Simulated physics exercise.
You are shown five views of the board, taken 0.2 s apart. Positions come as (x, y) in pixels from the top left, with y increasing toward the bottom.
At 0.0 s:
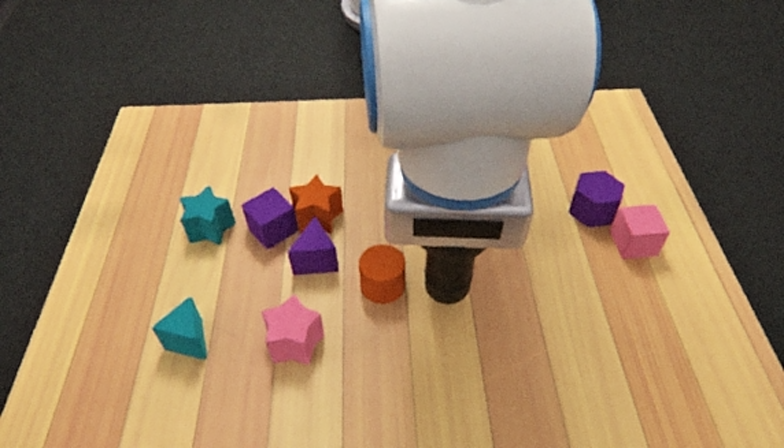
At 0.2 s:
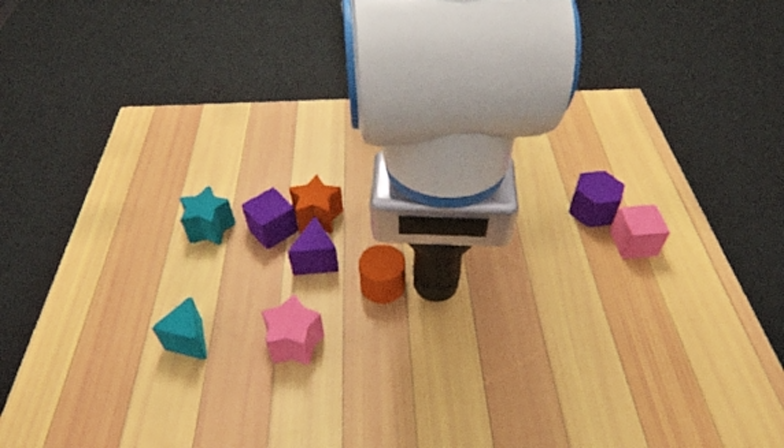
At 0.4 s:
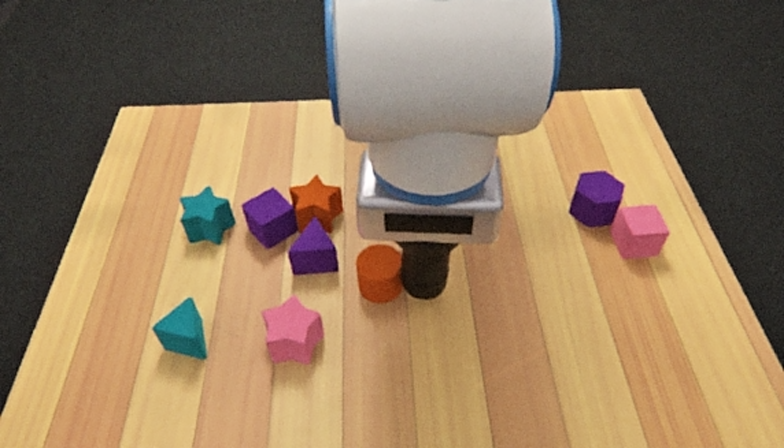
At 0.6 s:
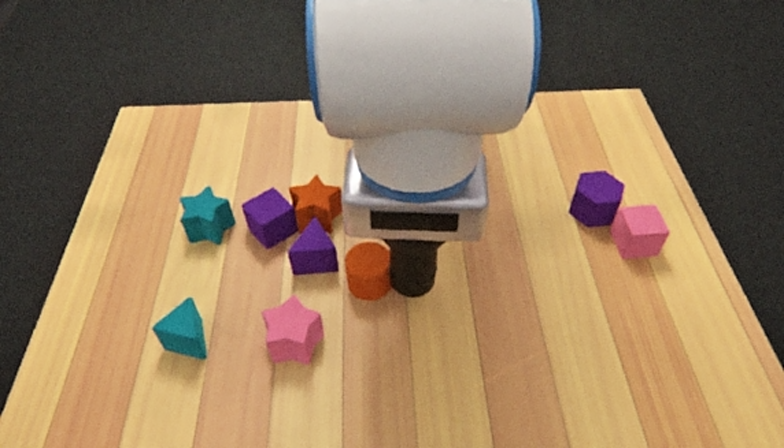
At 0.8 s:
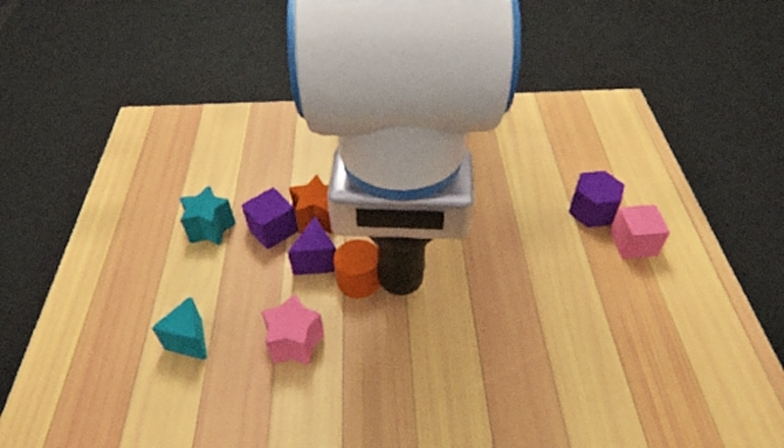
The robot arm moves left and pushes the orange cylinder toward the purple triangular block.
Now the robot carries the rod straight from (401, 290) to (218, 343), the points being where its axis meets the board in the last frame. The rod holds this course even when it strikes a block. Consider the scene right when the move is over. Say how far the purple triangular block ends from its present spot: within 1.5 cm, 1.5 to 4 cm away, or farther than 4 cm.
It goes 1.5 to 4 cm.
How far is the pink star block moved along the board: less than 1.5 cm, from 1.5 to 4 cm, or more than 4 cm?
The best fit is over 4 cm.
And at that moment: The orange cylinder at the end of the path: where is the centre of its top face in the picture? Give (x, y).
Just about (299, 257).
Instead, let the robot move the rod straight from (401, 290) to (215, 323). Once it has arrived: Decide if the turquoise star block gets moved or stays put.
At the moment the path ends, the turquoise star block still stands where it did.
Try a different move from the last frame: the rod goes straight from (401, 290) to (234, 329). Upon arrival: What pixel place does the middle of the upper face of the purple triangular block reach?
Just about (294, 222).
On the path given first. One third of the way, rod at (341, 295); purple triangular block at (298, 227), turned 15° anticlockwise; orange cylinder at (316, 253).
Two thirds of the way, rod at (277, 313); pink star block at (257, 342), turned 25° anticlockwise; purple triangular block at (299, 225), turned 20° anticlockwise; orange cylinder at (299, 257).
At the end, rod at (212, 331); turquoise triangular block at (168, 321), turned 15° clockwise; pink star block at (238, 356), turned 70° anticlockwise; purple triangular block at (299, 225), turned 20° anticlockwise; orange cylinder at (299, 257).
